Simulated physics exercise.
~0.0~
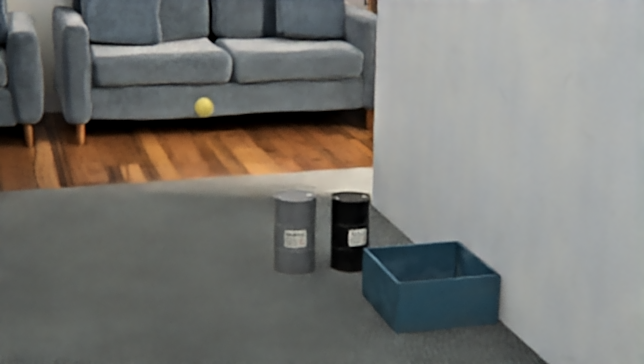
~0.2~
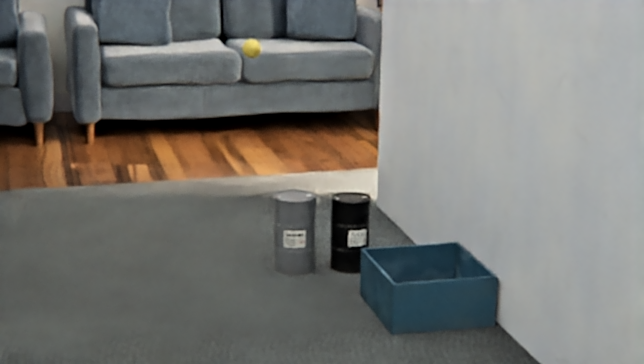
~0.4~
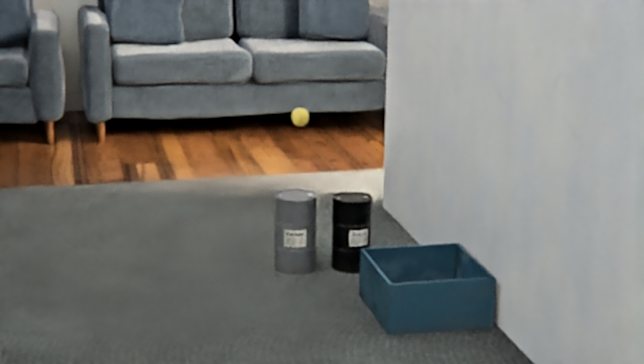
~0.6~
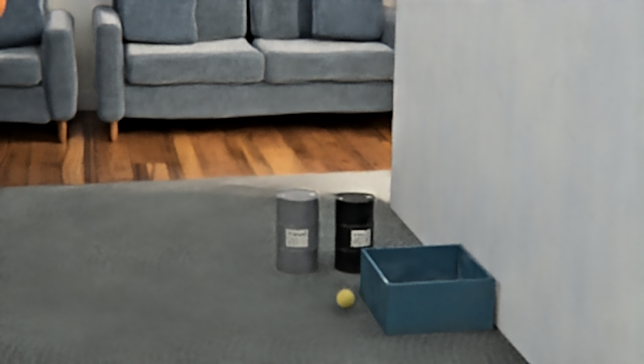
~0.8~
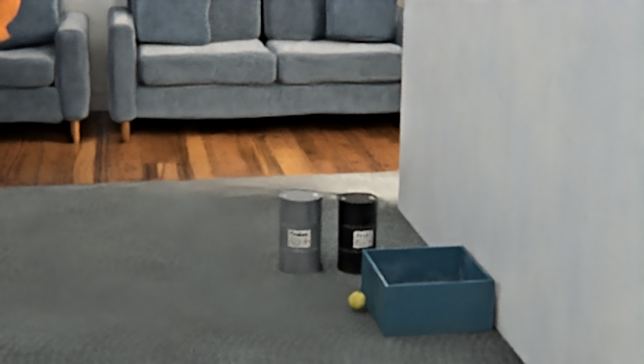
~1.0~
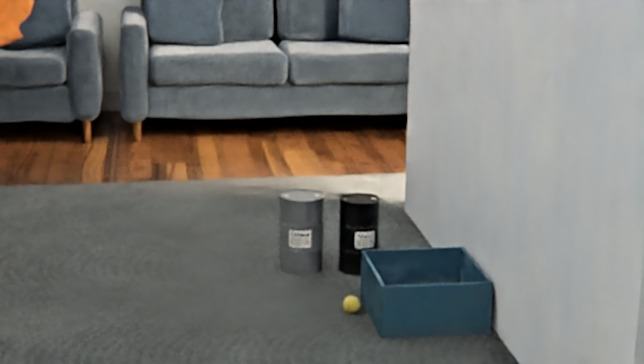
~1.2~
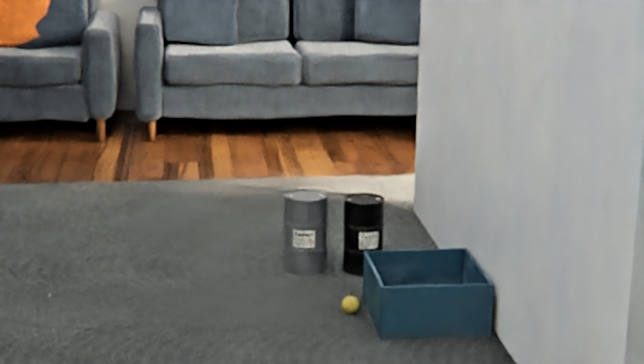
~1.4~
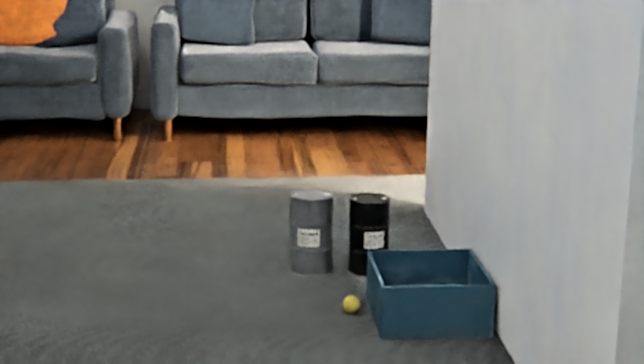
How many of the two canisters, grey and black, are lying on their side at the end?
None of them are. Both the grey canister and the black canister are still standing upright beside the box.
